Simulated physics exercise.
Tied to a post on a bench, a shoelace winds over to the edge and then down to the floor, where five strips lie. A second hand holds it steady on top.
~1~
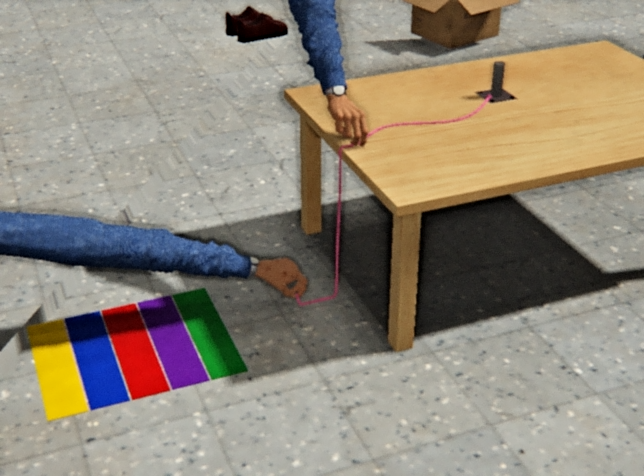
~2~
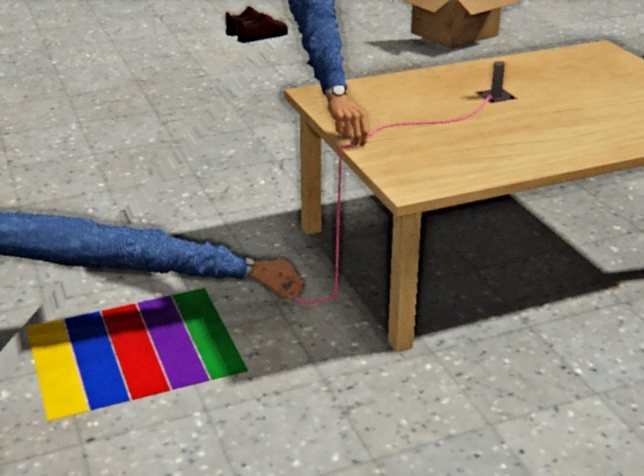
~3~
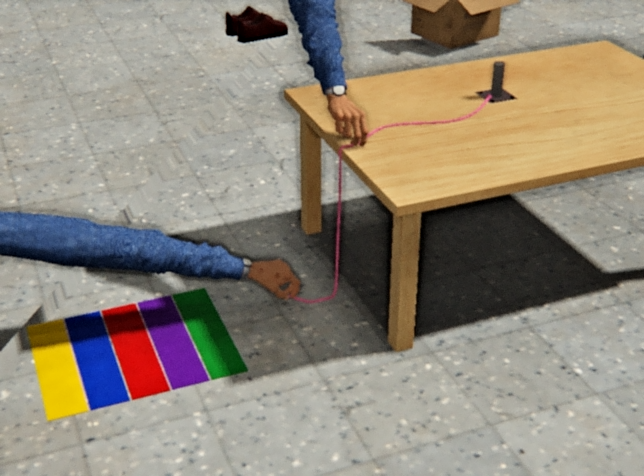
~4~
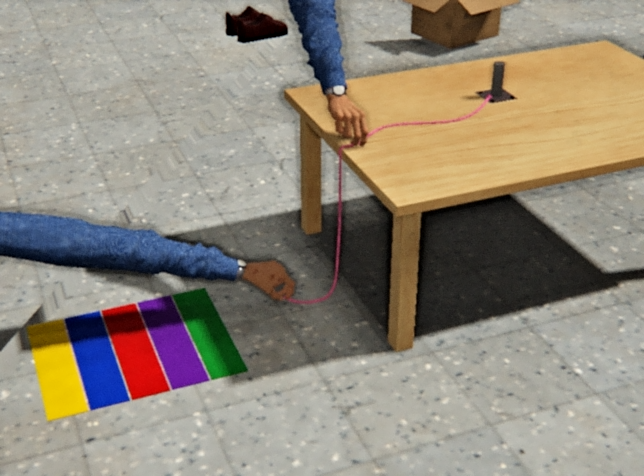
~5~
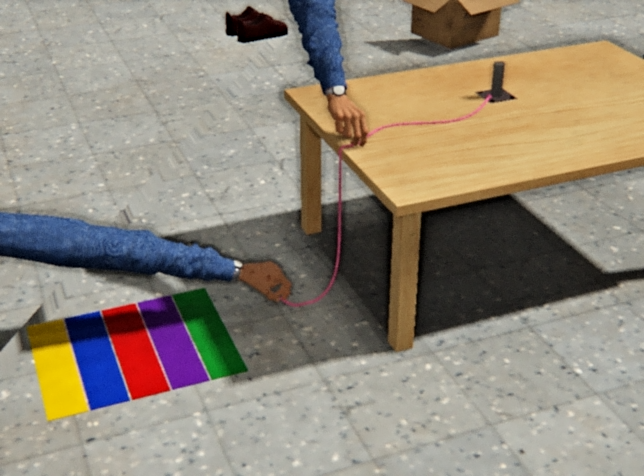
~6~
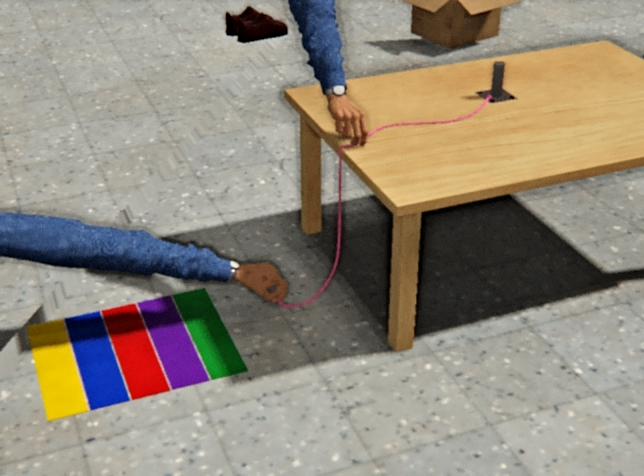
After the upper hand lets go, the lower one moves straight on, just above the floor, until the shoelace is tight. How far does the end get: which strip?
As far as the purple strip.
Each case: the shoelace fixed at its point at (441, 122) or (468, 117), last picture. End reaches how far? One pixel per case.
It would be somewhere around (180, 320) the first time and (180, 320) the second.
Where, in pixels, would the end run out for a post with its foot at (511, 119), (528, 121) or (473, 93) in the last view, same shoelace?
Roughly (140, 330), then (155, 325), then (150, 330).
Soon after, end near (223, 311); over green.
After that, end near (189, 319); over green.
At the stop, end near (169, 323); over purple. It halts on the purple strip.
